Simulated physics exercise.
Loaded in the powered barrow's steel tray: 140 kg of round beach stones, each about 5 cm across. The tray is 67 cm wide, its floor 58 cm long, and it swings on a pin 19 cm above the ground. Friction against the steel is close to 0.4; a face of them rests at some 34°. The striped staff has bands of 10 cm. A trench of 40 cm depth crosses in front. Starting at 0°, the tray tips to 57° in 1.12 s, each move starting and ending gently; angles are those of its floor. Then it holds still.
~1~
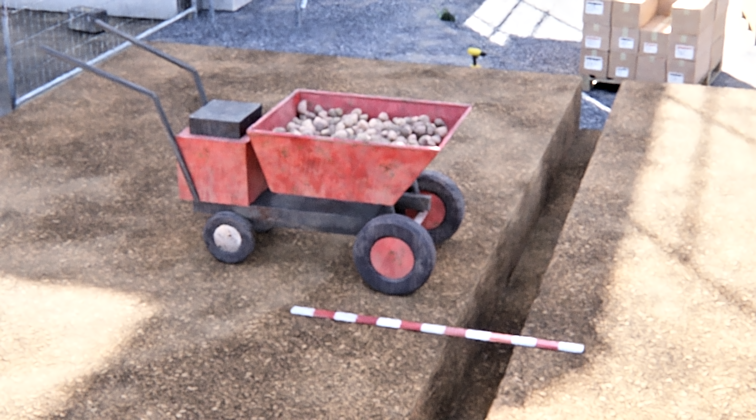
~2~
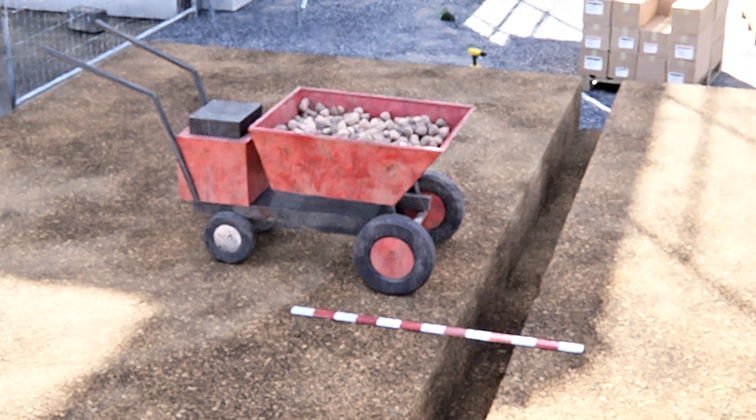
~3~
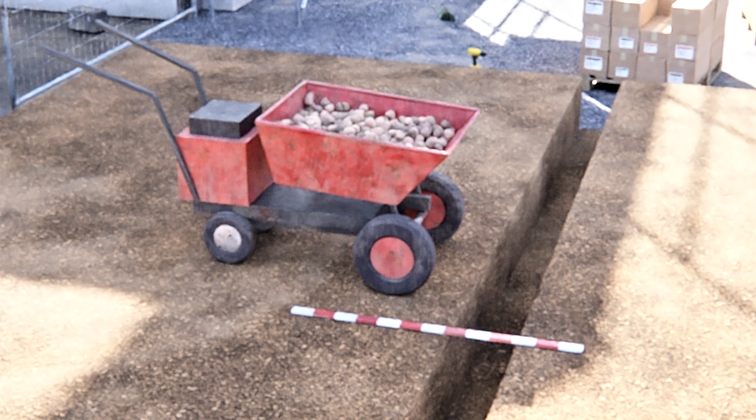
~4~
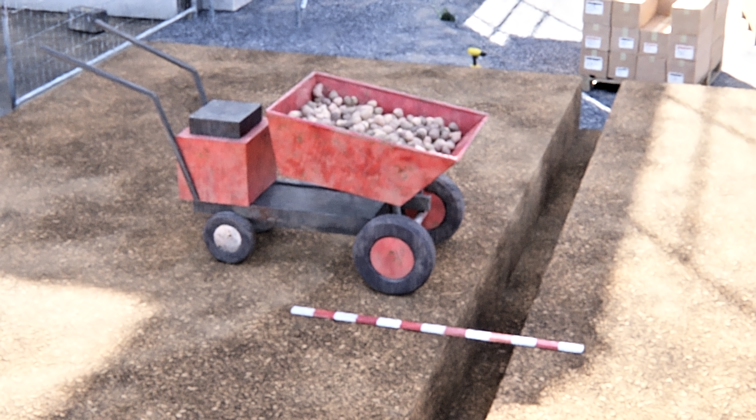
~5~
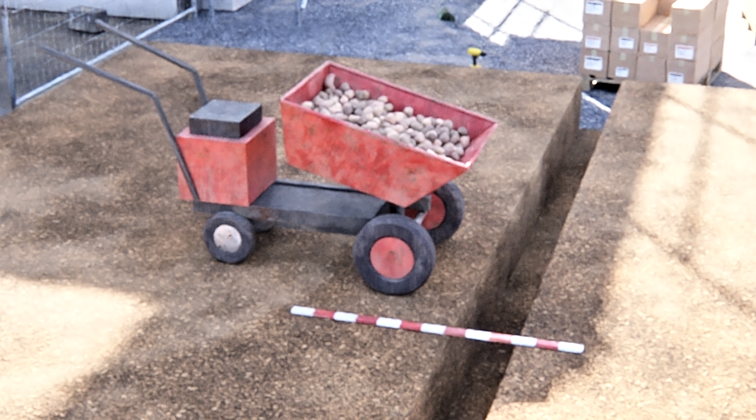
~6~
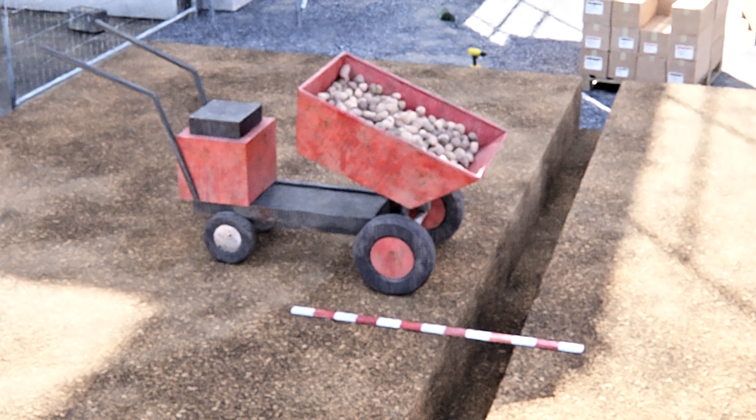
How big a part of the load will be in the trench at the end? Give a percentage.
Some 22 per cent of it.
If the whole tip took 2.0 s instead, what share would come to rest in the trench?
It would be near 25 per cent.
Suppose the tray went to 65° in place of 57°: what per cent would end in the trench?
Then about 30 per cent.
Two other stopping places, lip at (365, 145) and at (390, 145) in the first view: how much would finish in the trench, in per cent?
Near 65 per cent from the first place, 60 from the second.
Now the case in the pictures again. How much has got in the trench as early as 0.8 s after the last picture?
About 0 per cent by then.
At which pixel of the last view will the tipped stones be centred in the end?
Around (575, 283).
Then, 0.4 s after the last picture the floor is at 48°, 100 % in the tray; the foremost stones are at (505, 198).
Then, 0.8 s after the last picture the floor is at 57°, 86 % in the tray, 2 % in the trench, 12 % past the trench; the foremost stones are at (584, 273).
Then, 1.1 s after the last picture the floor is at 57°, 54 % in the tray, 3 % in the trench, 43 % past the trench; the foremost stones are at (697, 298).
Then, 3.0 s after the last picture the floor is at 57°, 27 % in the tray, 22 % in the trench, 50 % past the trench; the foremost stones are past the picture's edge.
